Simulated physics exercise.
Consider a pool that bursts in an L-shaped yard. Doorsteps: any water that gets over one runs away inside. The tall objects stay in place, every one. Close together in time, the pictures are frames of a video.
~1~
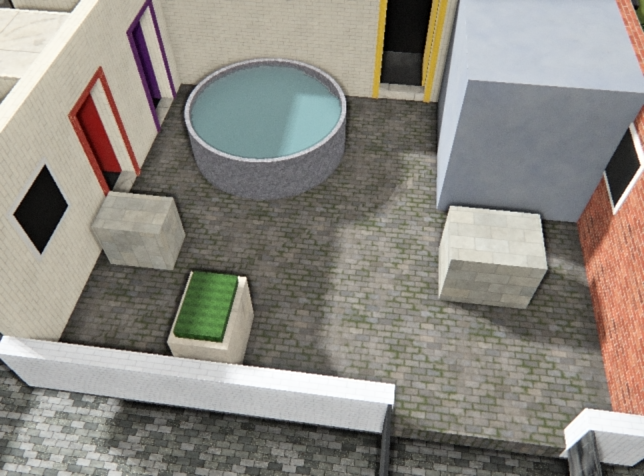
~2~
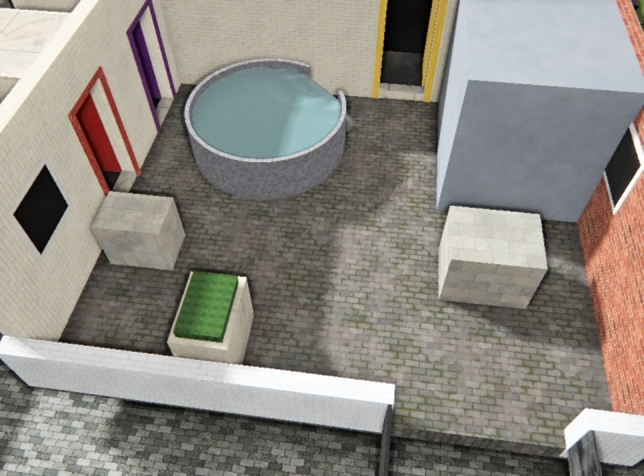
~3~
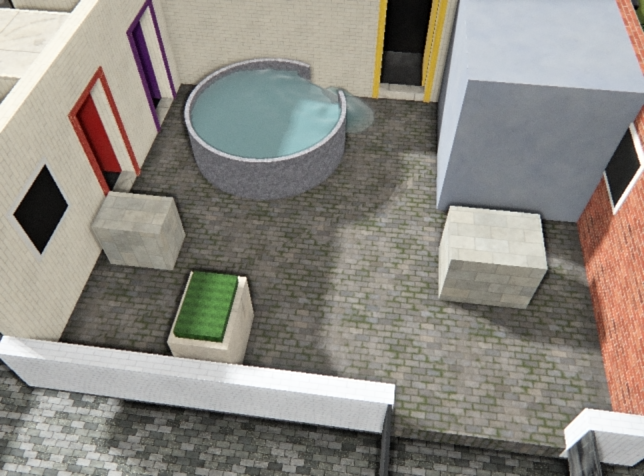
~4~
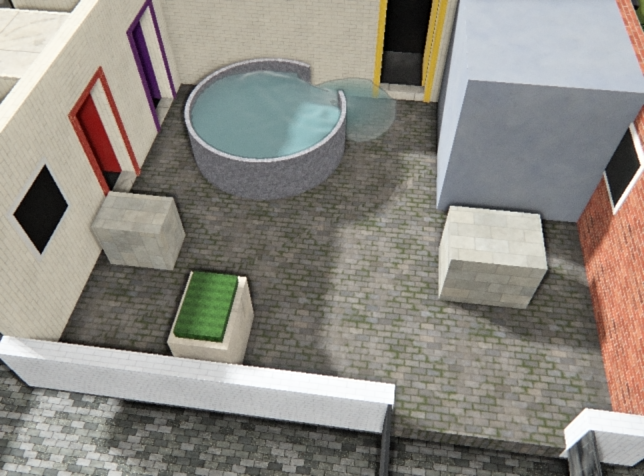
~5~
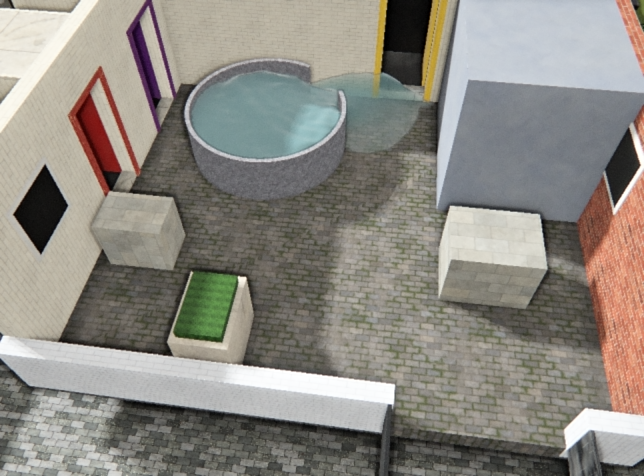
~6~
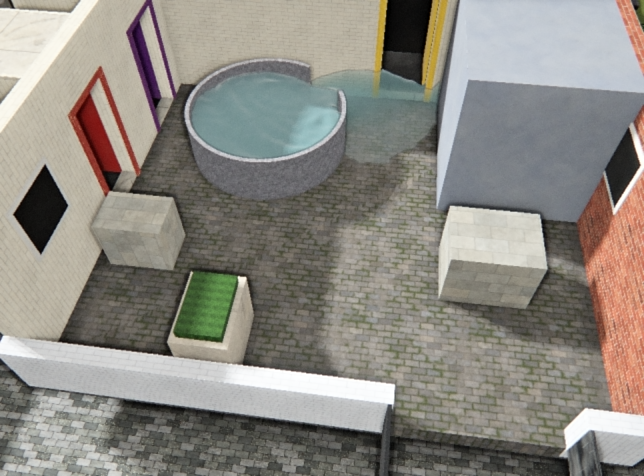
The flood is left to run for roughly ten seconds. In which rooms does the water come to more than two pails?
Taking them in turn, the red door keeps to two pails or fewer, the purple door goes beyond two pails, the yellow door goes beyond two pails.
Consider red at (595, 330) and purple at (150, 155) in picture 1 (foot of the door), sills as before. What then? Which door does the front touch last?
Looks like the door marked red.
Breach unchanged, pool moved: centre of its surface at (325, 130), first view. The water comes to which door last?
Door noted: The red-painted one.
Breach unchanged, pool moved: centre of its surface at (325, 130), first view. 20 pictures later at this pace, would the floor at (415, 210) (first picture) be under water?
Answer: Submerged.
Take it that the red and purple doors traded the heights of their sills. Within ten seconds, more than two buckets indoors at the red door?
I'd say the red door breaks the cap in that case.
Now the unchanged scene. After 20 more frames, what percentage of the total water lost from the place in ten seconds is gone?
My figure: 30 percent.
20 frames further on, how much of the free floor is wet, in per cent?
About 65 per cent.
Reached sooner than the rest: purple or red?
It's the door marked purple.
A moment on, water covers 15 % of the floor; the red door not reached, the purple door not reached, the yellow door over two buckets in.
Next, water covers 35 % of the floor; the red door not reached, the purple door under two buckets in, the yellow door far over two buckets in.
Then, water covers 65 % of the floor; the red door wet at the sill, nothing in, the purple door over two buckets in, the yellow door far over two buckets in.
Later, water covers 85 % of the floor; the red door wet at the sill, nothing in, the purple door far over two buckets in, the yellow door far over two buckets in.
In the end, water covers 95 % of the floor; the red door wet at the sill, nothing in, the purple door far over two buckets in, the yellow door far over two buckets in.
